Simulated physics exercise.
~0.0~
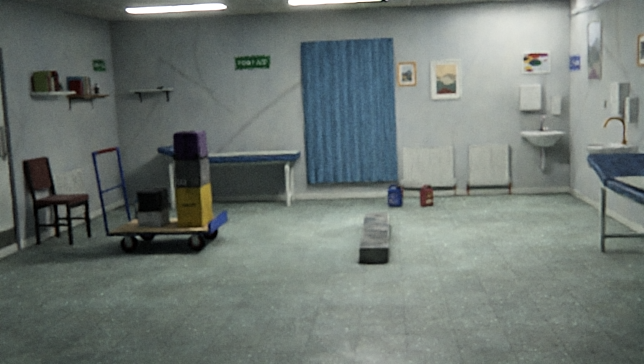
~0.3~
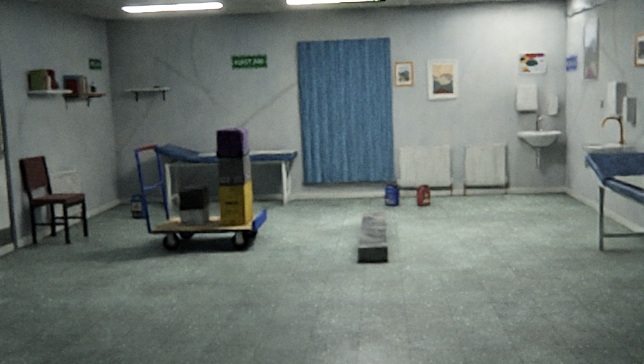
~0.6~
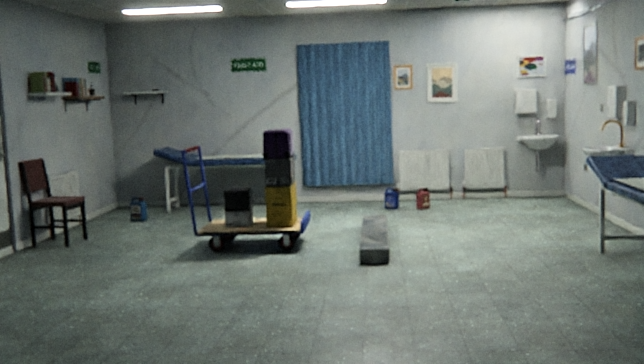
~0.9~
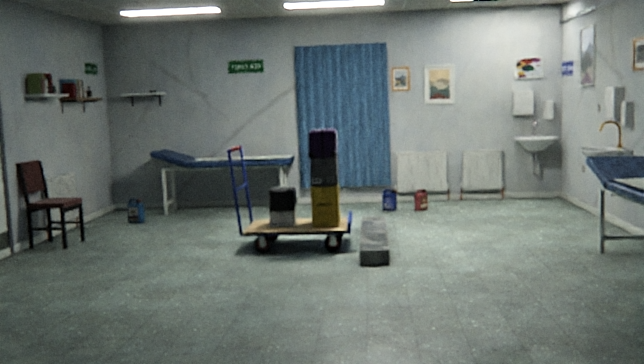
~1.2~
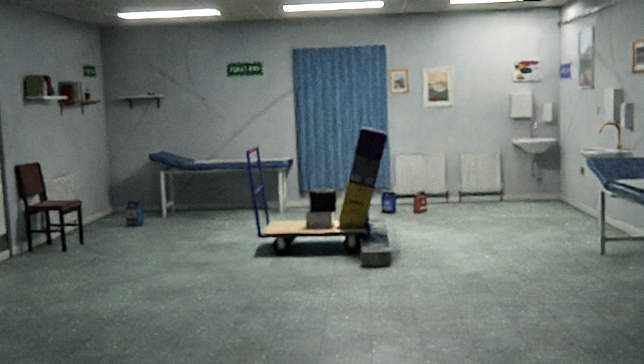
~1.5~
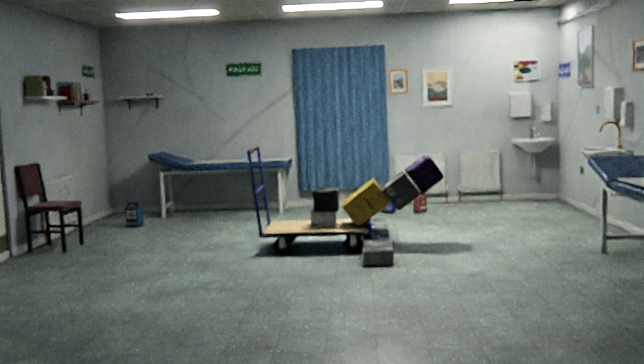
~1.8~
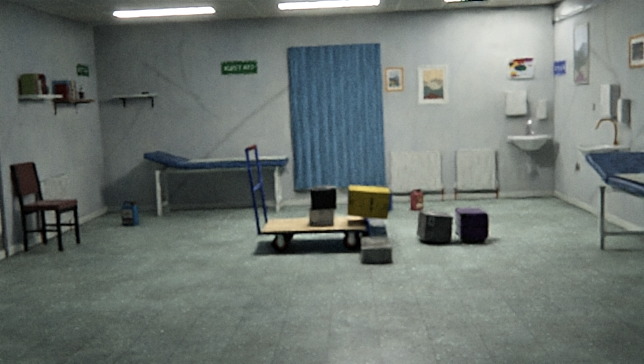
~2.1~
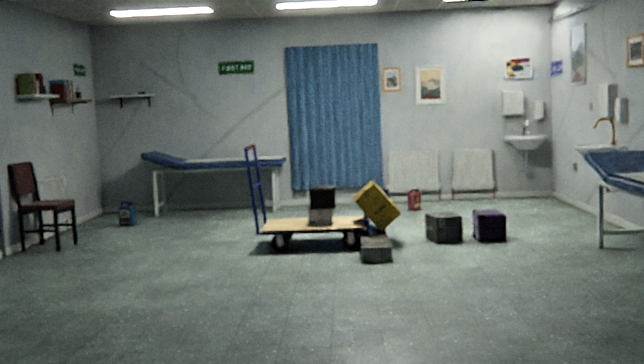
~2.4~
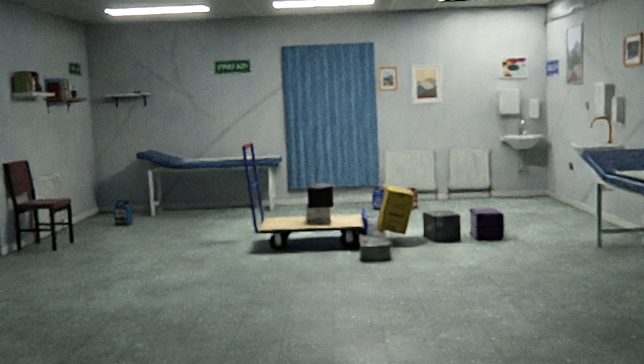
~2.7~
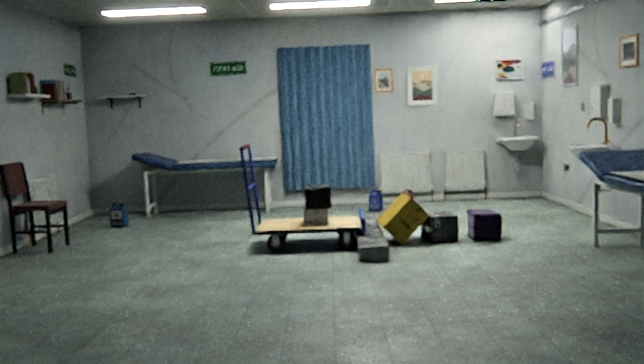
To begin with, a flat trolley with a blue handle rolls right across a tiled first-aid room, carrying a tall stack of yellow carton, grey parcel and purple case beside a shorter dark-and-pale stack. It reaches a low grey kerb and stops. The tall stack tips forward over the front edge, and the purple and grey pieces drop to the floor on the right. The yellow carton lands on its side above the kerb, then rolls over and slides off the deck. It ends tilted on the floor against the grey parcel, while the short stack stays standing aboard.
